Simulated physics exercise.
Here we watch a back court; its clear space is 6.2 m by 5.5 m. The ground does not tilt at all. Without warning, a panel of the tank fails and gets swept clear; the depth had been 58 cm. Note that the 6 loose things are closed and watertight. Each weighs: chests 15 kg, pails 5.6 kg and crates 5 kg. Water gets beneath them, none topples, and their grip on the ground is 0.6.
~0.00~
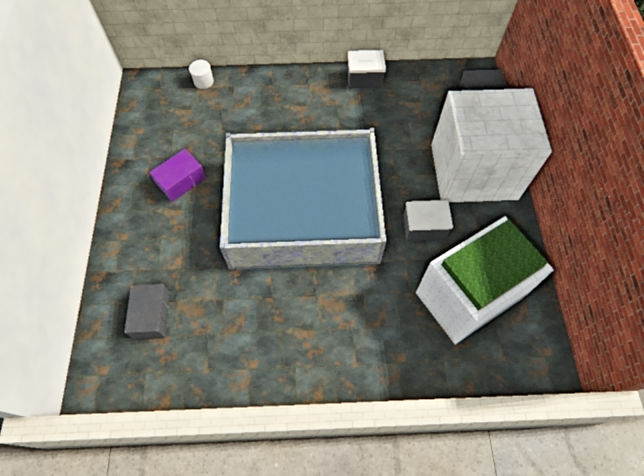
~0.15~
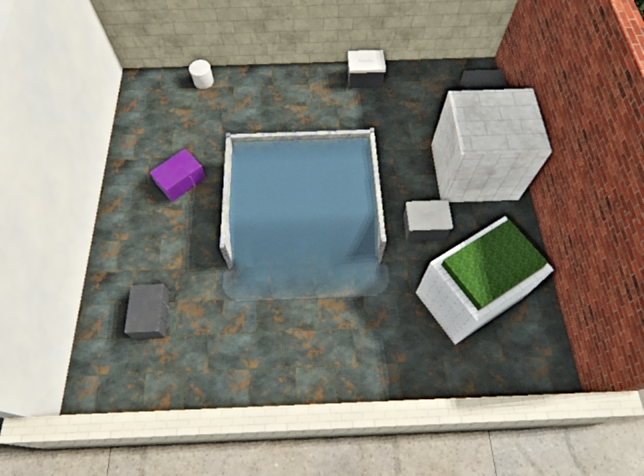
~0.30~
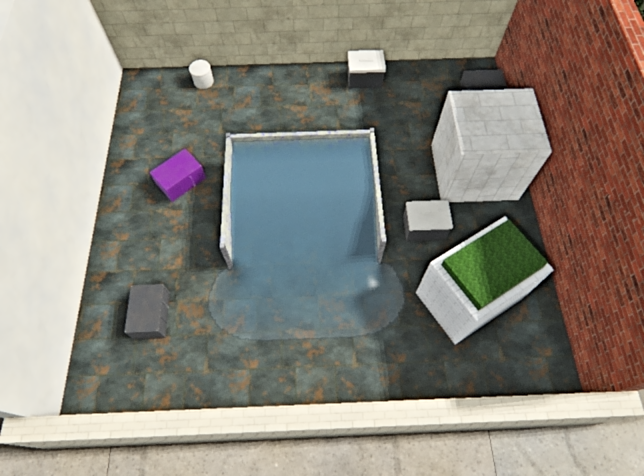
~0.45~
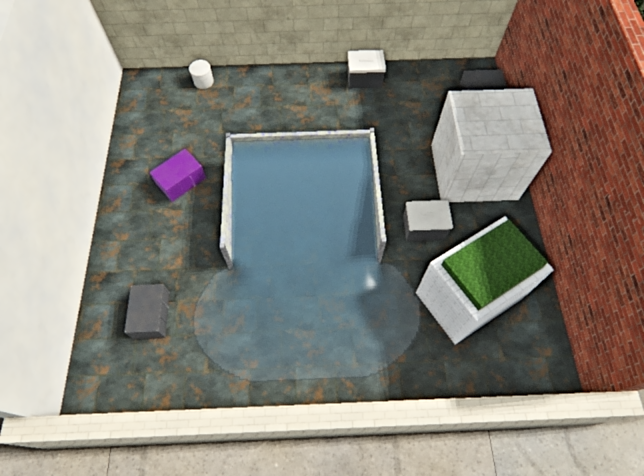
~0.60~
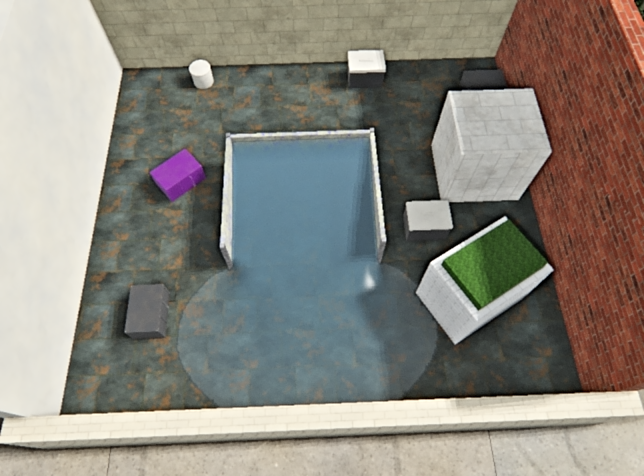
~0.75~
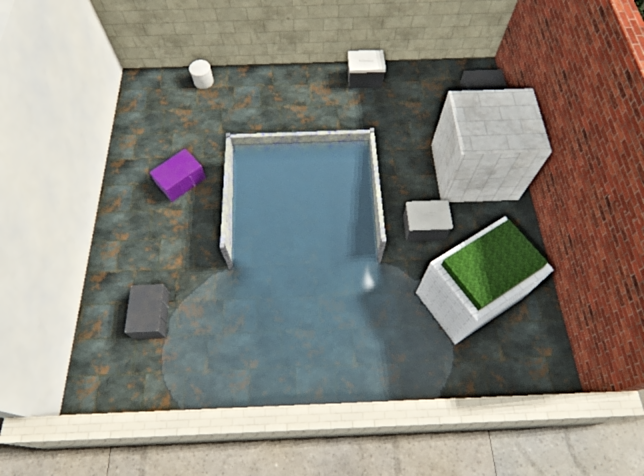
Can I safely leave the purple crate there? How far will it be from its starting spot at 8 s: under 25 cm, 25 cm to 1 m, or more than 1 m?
Goes a long way.
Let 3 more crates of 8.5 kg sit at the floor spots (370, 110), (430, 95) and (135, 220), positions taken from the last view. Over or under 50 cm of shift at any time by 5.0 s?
Spot by spot, in turn: Falls short, falls short, exceeds it.
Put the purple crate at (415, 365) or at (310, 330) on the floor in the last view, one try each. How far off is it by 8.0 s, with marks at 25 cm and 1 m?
Try one: It is washed away. Try two: It shifts somewhat.
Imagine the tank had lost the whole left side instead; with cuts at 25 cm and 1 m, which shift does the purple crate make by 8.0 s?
Under that change, the purple crate covers a big distance.
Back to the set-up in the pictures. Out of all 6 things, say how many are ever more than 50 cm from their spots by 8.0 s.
I make that 6.
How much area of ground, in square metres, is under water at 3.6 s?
Wet area: Approx. 20 m2.
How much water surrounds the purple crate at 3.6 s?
About 2 cm.
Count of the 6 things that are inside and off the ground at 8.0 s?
Total: 4.
After 1.6 s the purple crate is near (176, 169), 0.0 m from its start, aground; 0 afloat.
After 3.6 s the purple crate is near (181, 164), 0.1 m from its start, aground; 1 afloat.
After 5.6 s the purple crate is near (250, 96), 1.6 m from its start, aground; 3 afloat.
After 8.0 s the purple crate is near (315, 115), 2.1 m from its start, afloat; 4 afloat.
